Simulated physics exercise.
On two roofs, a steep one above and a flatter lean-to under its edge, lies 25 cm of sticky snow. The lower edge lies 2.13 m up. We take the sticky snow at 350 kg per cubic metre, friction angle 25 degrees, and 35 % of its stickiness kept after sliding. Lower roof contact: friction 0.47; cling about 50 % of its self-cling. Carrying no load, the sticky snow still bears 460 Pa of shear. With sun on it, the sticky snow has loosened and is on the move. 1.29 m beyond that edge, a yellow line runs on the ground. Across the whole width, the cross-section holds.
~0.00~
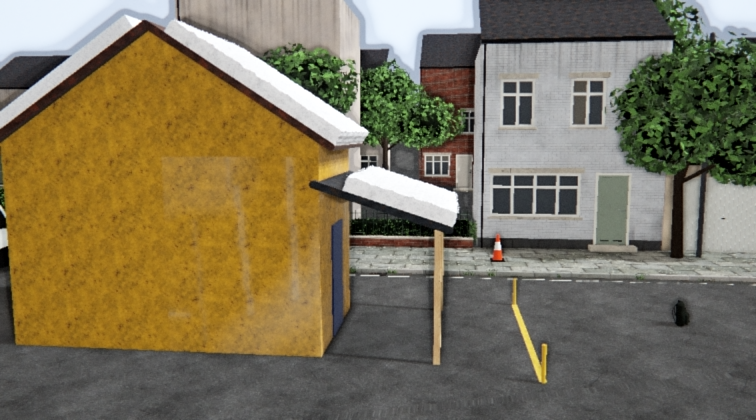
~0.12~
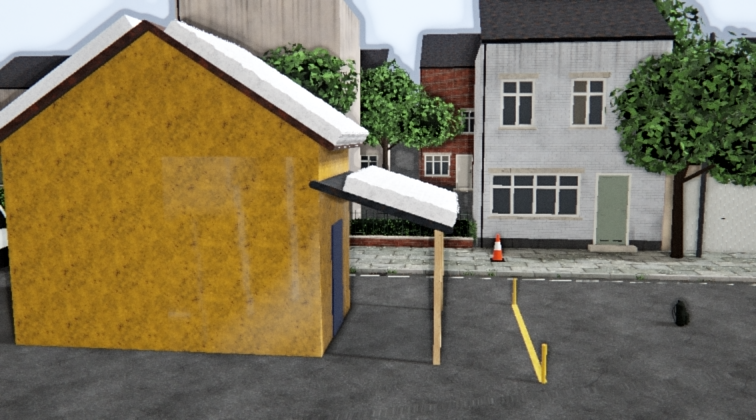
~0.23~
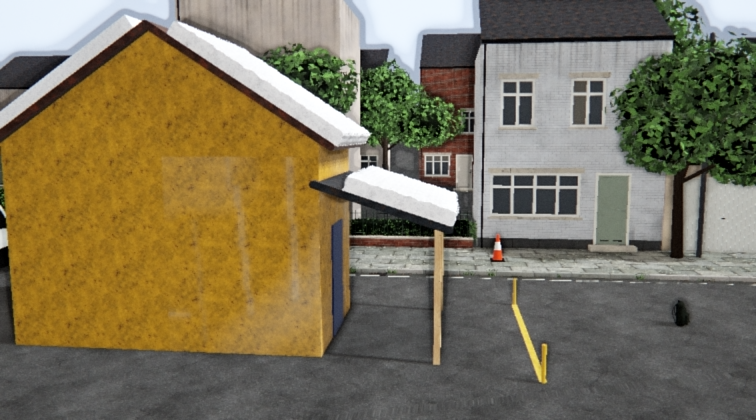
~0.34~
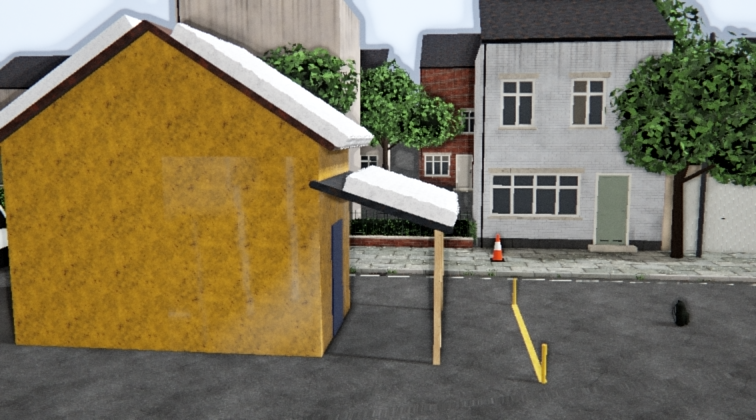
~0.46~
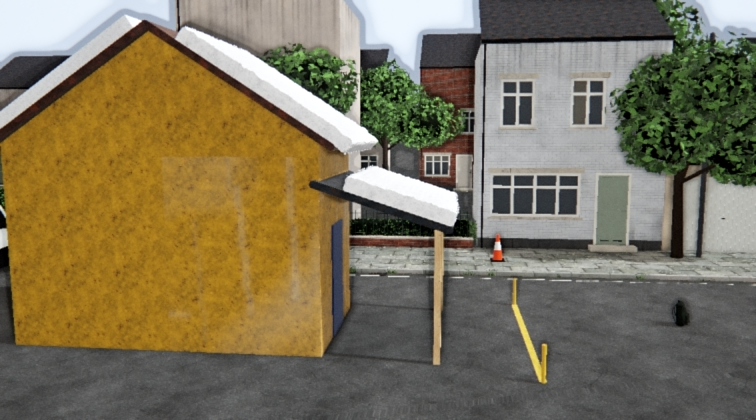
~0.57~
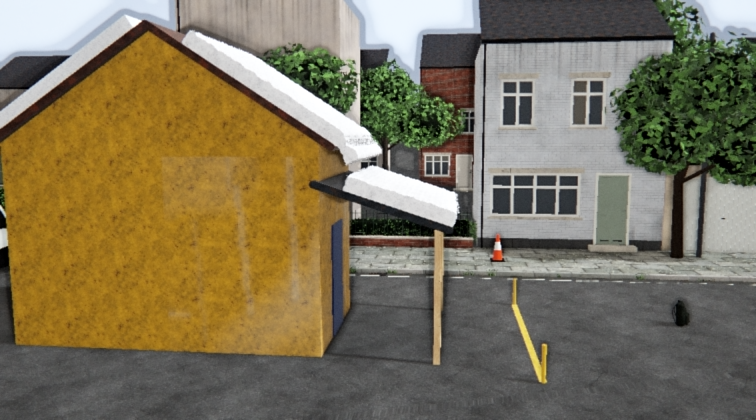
A thick layer of white snow slides slowly down the right slope of a steep roof on a yellow building, its lower edge creeping out over a flatter lean-to whose own snow shows no clear movement. A wooden post props the lean-to, beside a yellow line on dark tarmac. Behind, seen from a still, slightly raised view, stand an orange cone, green trees and a pale house.
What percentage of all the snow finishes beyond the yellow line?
About 14 %.
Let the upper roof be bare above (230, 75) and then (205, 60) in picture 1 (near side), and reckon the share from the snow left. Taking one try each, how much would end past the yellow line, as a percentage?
Try 1: 0 %; try 2: 4 %.
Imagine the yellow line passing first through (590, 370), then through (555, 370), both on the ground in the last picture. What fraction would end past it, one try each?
About 2 %, then about 8 %.
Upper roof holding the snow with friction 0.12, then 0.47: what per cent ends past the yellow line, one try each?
I'd say 35 %, followed by 3 %.
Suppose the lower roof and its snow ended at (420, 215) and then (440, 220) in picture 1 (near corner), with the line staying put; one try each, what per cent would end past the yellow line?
Try 1: 25 %; try 2: 20 %.
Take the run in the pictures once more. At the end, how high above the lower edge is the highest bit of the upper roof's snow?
Looks like around 0.9 m above that edge.
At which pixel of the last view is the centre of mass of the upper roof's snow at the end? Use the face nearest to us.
The middle sits at about (467, 281).
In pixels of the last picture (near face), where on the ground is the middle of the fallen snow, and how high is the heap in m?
Middle around (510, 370); height roughly 0.3 m.
After 1.11 s, none is below the lower edge and 0 % is past the line.
After 1.74 s, none is below the lower edge and 0 % is past the line.
After 2.37 s, 22 % is below the lower edge and 0 % is past the line.
After 3.00 s, 42 % is below the lower edge and 12 % is past the line.
After 4.10 s, at the end, 45 % is below the lower edge and 14 % is past the line.
